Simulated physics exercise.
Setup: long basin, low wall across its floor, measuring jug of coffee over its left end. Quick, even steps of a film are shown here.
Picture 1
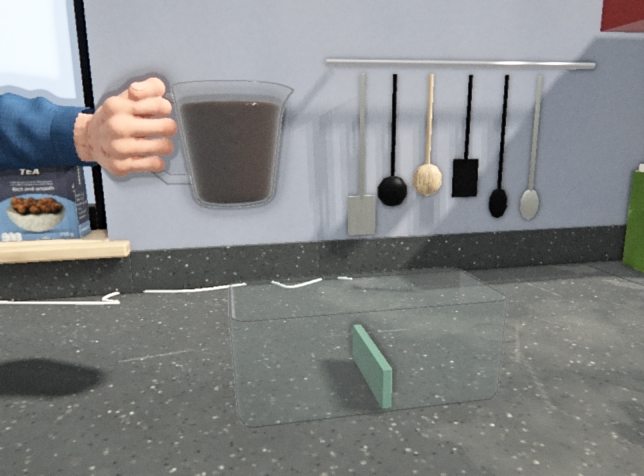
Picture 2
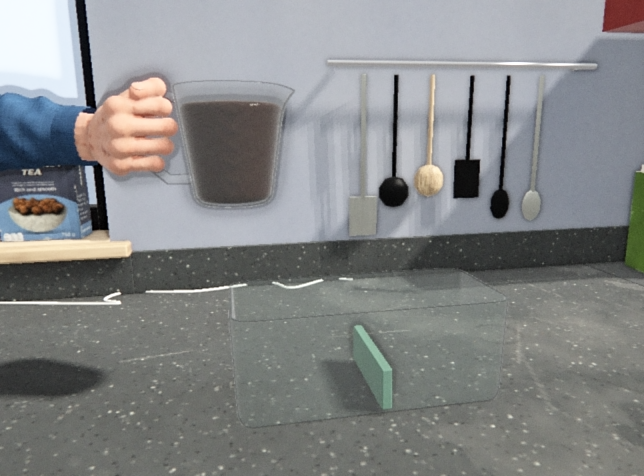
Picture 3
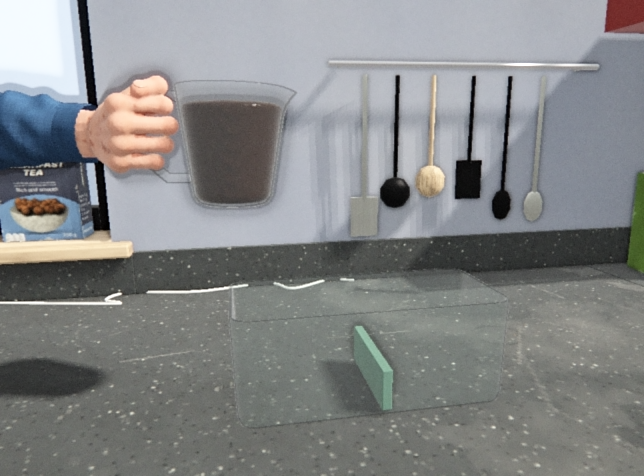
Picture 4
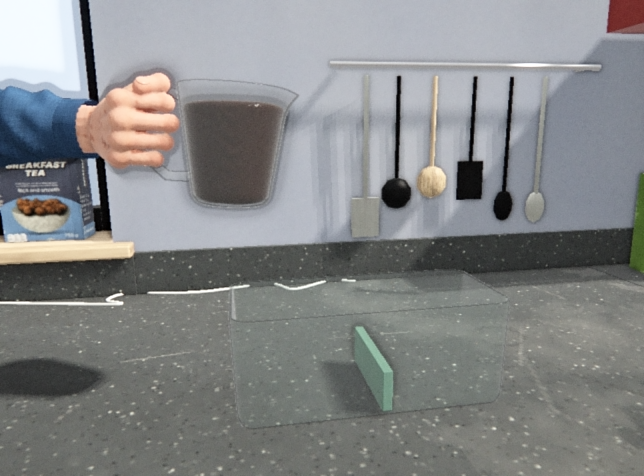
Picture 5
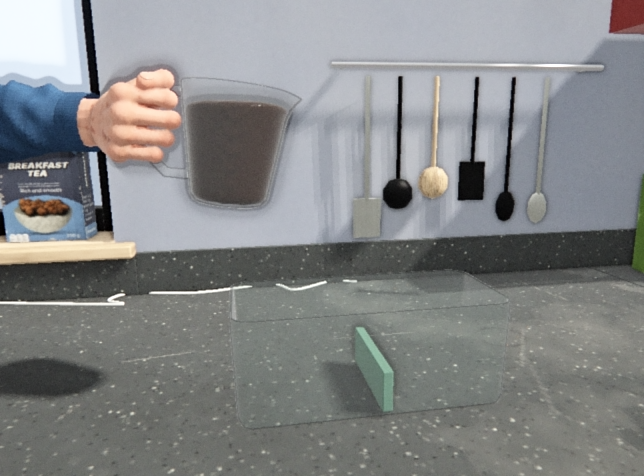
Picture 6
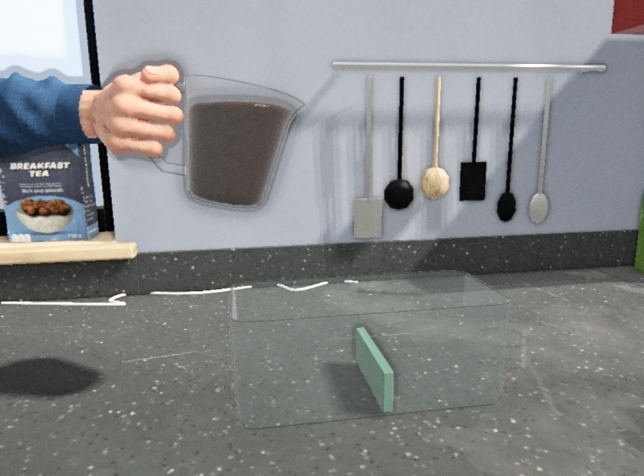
A hand gripping a glass jug of coffee held it upright at first, then slowly tilted it slightly to the right above the left end of a clear basin with a low green wall inside.
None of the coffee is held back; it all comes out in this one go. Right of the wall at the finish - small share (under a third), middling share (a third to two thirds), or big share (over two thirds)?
Middling.
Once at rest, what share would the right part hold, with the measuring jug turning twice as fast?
It comes to 30 per cent or so.
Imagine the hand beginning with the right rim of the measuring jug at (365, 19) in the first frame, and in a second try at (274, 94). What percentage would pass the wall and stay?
75 % and 15 %.
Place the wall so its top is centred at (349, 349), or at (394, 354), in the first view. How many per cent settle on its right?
First try: Roughly 85 per cent; second try: 15 per cent.
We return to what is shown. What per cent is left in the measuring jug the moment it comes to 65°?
Remaining share, estimated: 75 %.
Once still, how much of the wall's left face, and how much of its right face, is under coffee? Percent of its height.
Some 30 per cent left and 40 right.
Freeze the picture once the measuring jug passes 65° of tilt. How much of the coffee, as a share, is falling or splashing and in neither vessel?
It comes to 20 per cent or so.
A moment on, the measuring jug is tipped part way and 77 per cent is still to pour, 2 is left of the wall and 2 right of it.
Next, the measuring jug is tipped on its side and 23 per cent is still to pour, 15 is left of the wall and 38 right of it.
Then the measuring jug is tipped right over and 1 per cent is still to pour, 46 is left of the wall and 49 right of it.
Later the measuring jug is tipped right over and 0 per cent is still to pour, 49 is left of the wall and 50 right of it.
At rest 49 per cent lies left of the wall, 50 right of it and 2 outside.
